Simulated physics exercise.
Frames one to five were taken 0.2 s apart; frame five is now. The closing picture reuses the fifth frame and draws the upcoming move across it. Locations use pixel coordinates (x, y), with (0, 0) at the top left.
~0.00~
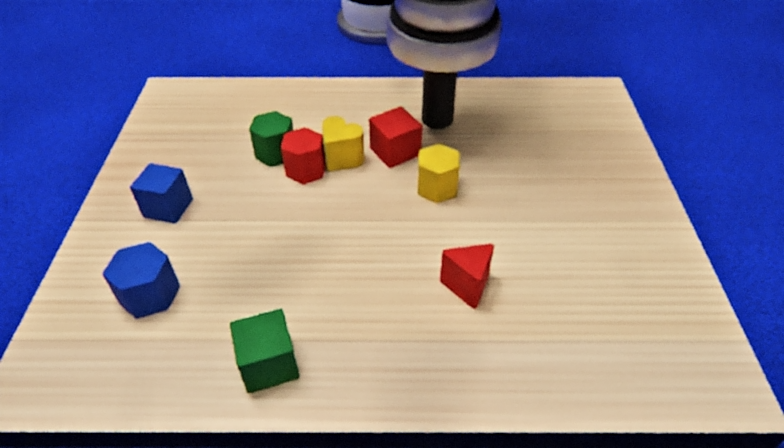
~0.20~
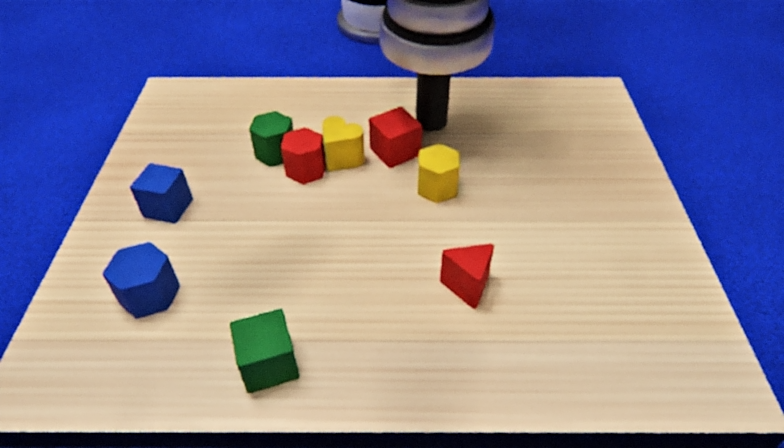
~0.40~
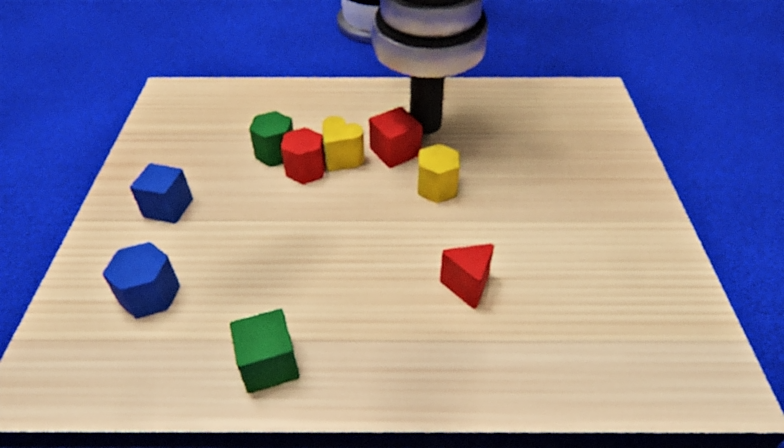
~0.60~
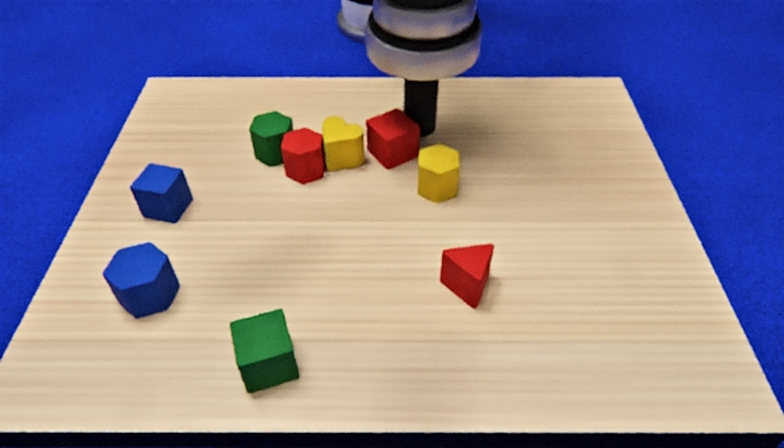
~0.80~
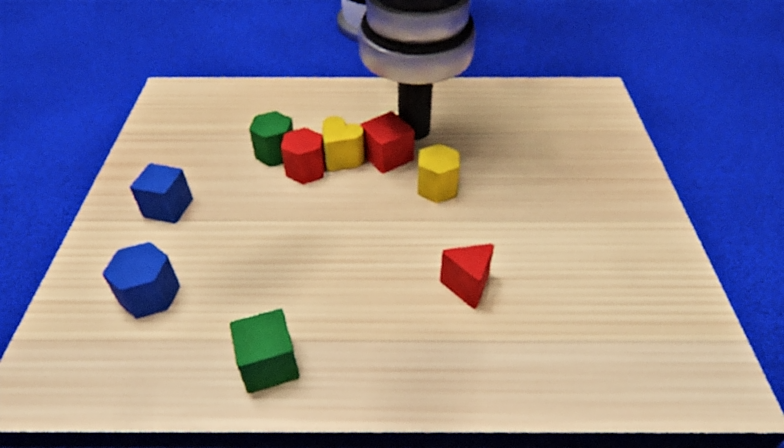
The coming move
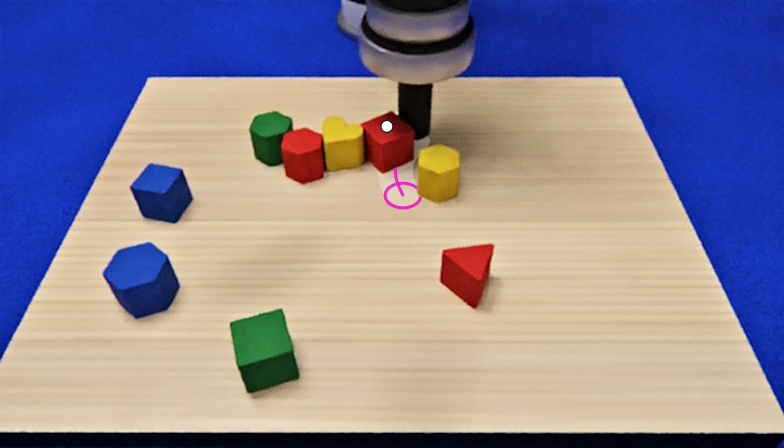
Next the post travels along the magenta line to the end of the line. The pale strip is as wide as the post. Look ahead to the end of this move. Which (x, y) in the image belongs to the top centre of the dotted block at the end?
My prediction: (355, 151).
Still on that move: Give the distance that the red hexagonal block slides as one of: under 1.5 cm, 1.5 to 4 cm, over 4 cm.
Distance: Between 1.5 and 4 cm.
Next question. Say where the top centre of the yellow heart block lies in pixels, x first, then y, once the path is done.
In the picture, it is at (312, 140).
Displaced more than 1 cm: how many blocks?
The count is three or more.
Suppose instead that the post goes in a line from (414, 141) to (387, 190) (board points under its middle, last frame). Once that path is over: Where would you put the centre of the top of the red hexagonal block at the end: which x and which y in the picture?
Just about (270, 148).
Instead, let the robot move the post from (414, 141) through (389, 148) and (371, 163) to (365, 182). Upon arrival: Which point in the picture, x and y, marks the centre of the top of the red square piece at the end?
About (345, 176).
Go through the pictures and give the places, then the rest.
The first frame shows post tip at (437, 120); block tops, red hexagonal block at (302, 140); yellow heart block at (340, 129); red square piece at (395, 121); yellow hexagonal block at (439, 158).
The second frame shows post at (431, 122); blocks unchanged.
The third frame shows post at (425, 125); blocks unchanged.
The fourth frame shows post at (420, 127); red square piece at (393, 123).
The fifth frame shows post at (414, 131); red hexagonal block at (302, 140); yellow heart block at (340, 129); red square piece at (387, 126); yellow hexagonal block at (439, 158).
Path on the board, from (414, 141) via (400, 156) and (396, 175), ending at (403, 195); the dot is on the red square piece.
On the path given first. Halfway along, post at (396, 155); red hexagonal block at (274, 147); yellow heart block at (314, 139), turned 15° clockwise; red square piece at (359, 147), turned 30° clockwise.
At the end, post at (403, 185); red hexagonal block at (272, 147); yellow heart block at (312, 140), turned 15° clockwise; red square piece at (355, 151), turned 40° clockwise; yellow hexagonal block in place.
